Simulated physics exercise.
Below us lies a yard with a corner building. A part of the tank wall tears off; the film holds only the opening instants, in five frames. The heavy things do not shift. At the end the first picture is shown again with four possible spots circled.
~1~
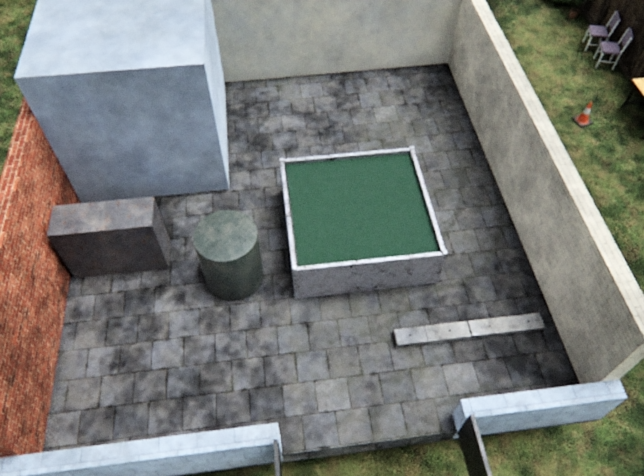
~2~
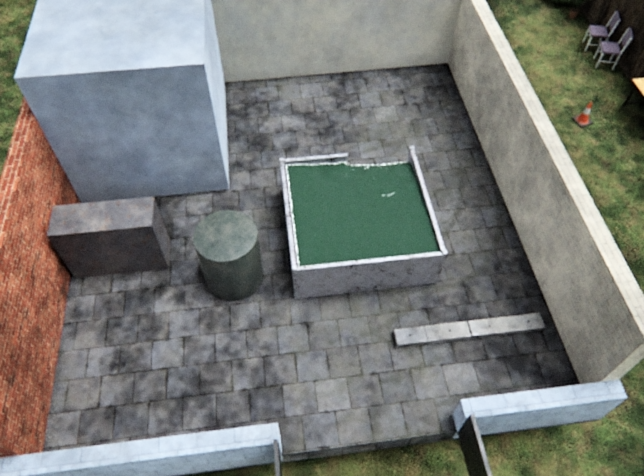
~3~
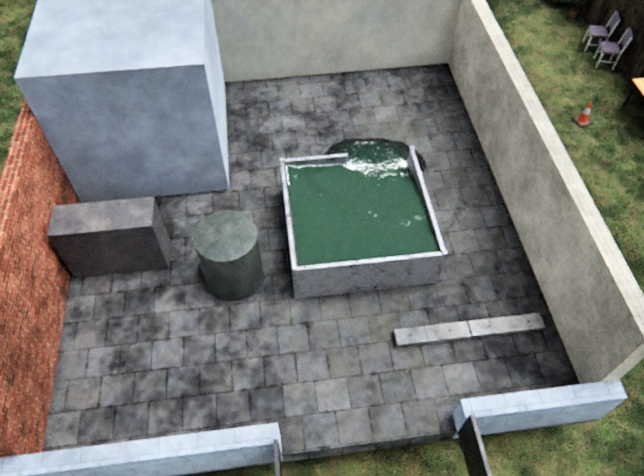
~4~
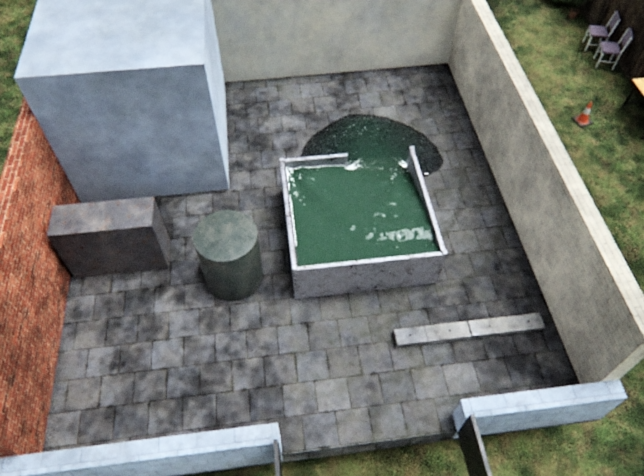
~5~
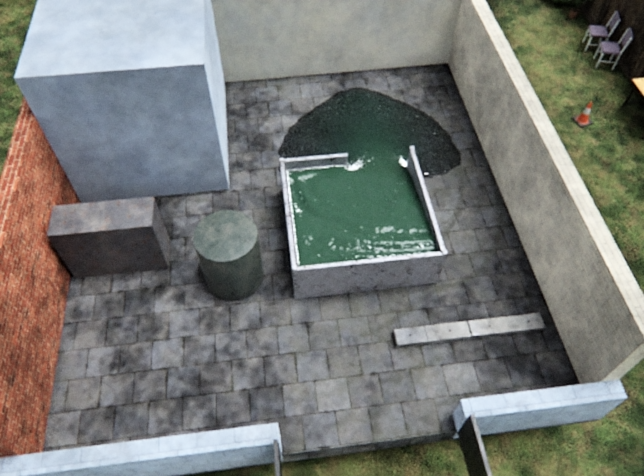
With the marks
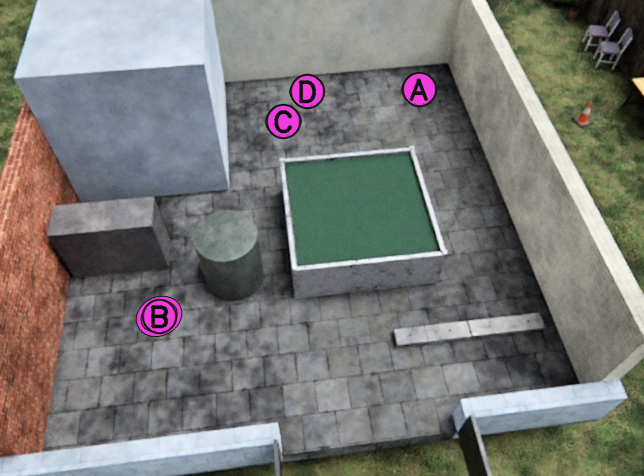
In a walled paved yard with a large pale block in one corner, a gap opens in the far side of a square tank of green liquid, which pours out and spreads across the paving behind it.
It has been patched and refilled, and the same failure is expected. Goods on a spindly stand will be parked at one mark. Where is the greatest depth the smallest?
The best ring is B.
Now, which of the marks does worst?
It is A.
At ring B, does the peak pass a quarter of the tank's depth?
No, less.
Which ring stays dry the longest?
B it is.
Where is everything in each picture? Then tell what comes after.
The first frame shows tank full, its middle at (358, 207); open gate at (370, 415).
In the second frame, water covers 1 % of the ground, its front hidden from here.
The third frame shows front seen at (345, 143), 4 % of the ground wet.
The fourth frame shows front seen at (346, 118), 9 % of the ground wet.
The fifth frame shows front seen at (361, 90), 15 % of the ground wet.
On the marked copy, A at (419, 89); B at (159, 316); C at (283, 121); D at (307, 91).
For ring A, the water peaks at about 56 % of the depth that stood in the tank.
For ring B, the water peaks at about 14 % of the depth that stood in the tank.
For ring C, the water peaks at about 26 % of the depth that stood in the tank.
For ring D, the water peaks at about 36 % of the depth that stood in the tank.
